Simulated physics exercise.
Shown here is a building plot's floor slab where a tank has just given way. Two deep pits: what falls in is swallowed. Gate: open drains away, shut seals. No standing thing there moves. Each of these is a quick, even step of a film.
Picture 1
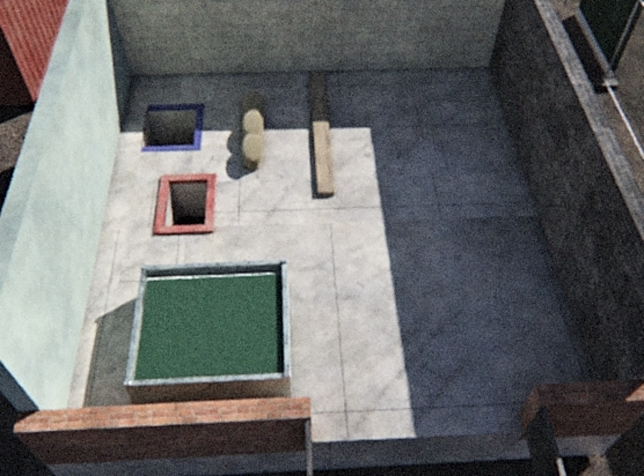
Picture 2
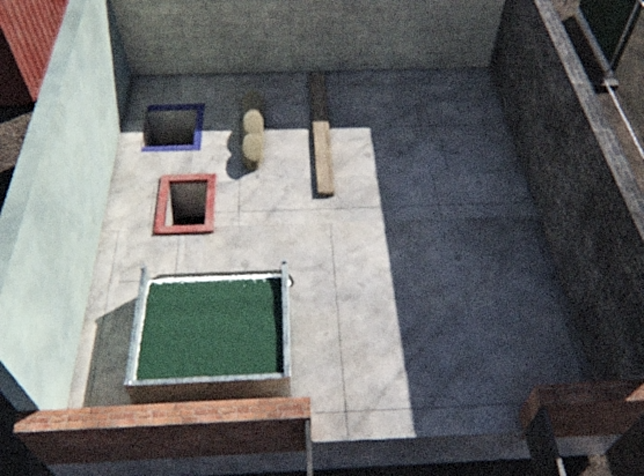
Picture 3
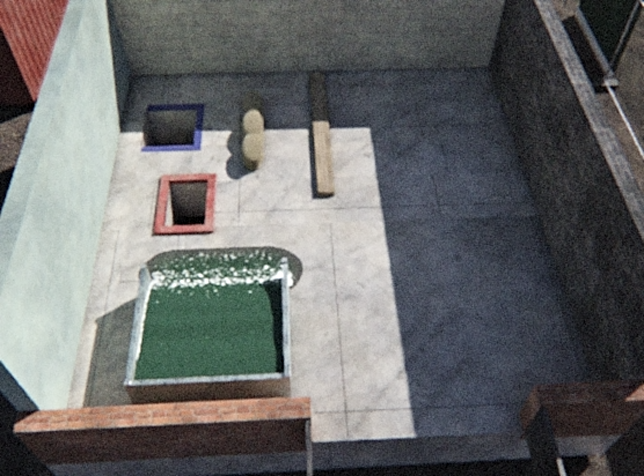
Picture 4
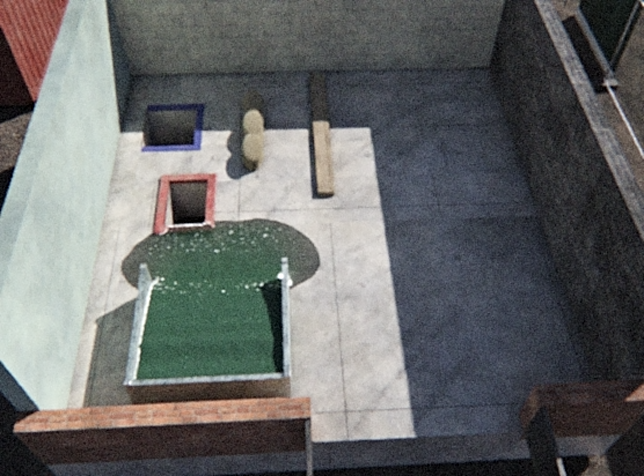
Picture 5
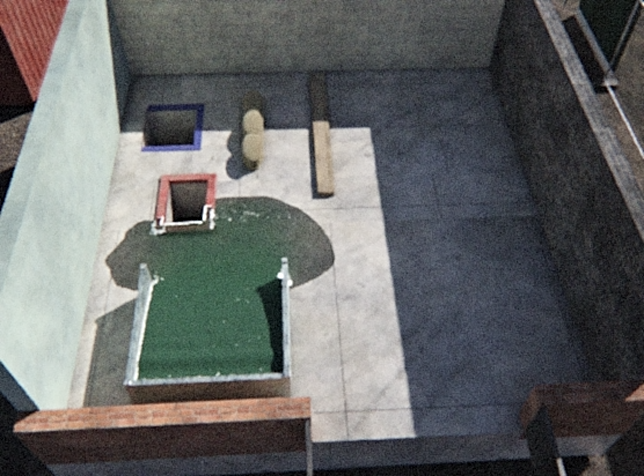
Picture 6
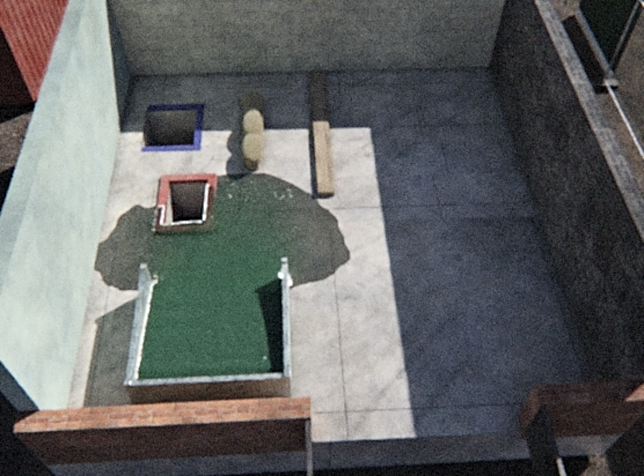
A walled building plot with a pale concrete floor slab, its right side in shadow, is seen from high above by a still camera. A green-filled open tank stands at lower left, with red-rimmed and blue-rimmed pits beyond, and tan rounded objects and a long beam to their right. The tank's far side gives way, and green liquid spills out, foaming, then spreads across the slab around the red-rimmed pit.
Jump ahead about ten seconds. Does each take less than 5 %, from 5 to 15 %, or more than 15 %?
In order: The gate is a minor outlet here - below five per cent; the red pit is a major outlet here - beyond fifteen per cent; the blue pit is a major outlet here - beyond fifteen per cent.
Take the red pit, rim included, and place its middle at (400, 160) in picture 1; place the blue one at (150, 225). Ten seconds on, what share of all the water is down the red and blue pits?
Red 2 %; blue 35 %.
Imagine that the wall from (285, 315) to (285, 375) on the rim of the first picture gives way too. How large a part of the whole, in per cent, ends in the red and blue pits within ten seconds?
Lab note - share by pit: Red 0 %, blue 0 %.
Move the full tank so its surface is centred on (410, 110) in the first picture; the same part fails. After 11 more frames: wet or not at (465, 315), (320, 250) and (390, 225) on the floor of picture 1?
Taking them as they were asked, they come out bone dry, bone dry, bone dry.
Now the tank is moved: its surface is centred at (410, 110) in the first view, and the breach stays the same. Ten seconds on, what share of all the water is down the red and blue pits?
Red about 0 %, blue about 10 %.
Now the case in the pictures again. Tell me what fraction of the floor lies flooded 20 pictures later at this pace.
About 45 per cent.
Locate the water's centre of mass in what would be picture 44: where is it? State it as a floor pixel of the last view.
Around pixel (286, 171) of the last picture.
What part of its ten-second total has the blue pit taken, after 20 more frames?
About 20 %.
A moment on, water covers 20 % of the floor; the gate 0 %, the red pit 7 %, the blue pit 0 %.
Next, water covers 35 % of the floor; the gate 0 %, the red pit 13 %, the blue pit 2 %.
Then, water covers 45 % of the floor; the gate 0 %, the red pit 16 %, the blue pit 6 %.
Later, water covers 50 % of the floor; the gate 0 %, the red pit 17 %, the blue pit 20 %.
In the end, water covers 60 % of the floor; the gate 0 %, the red pit 17 %, the blue pit 29 %.
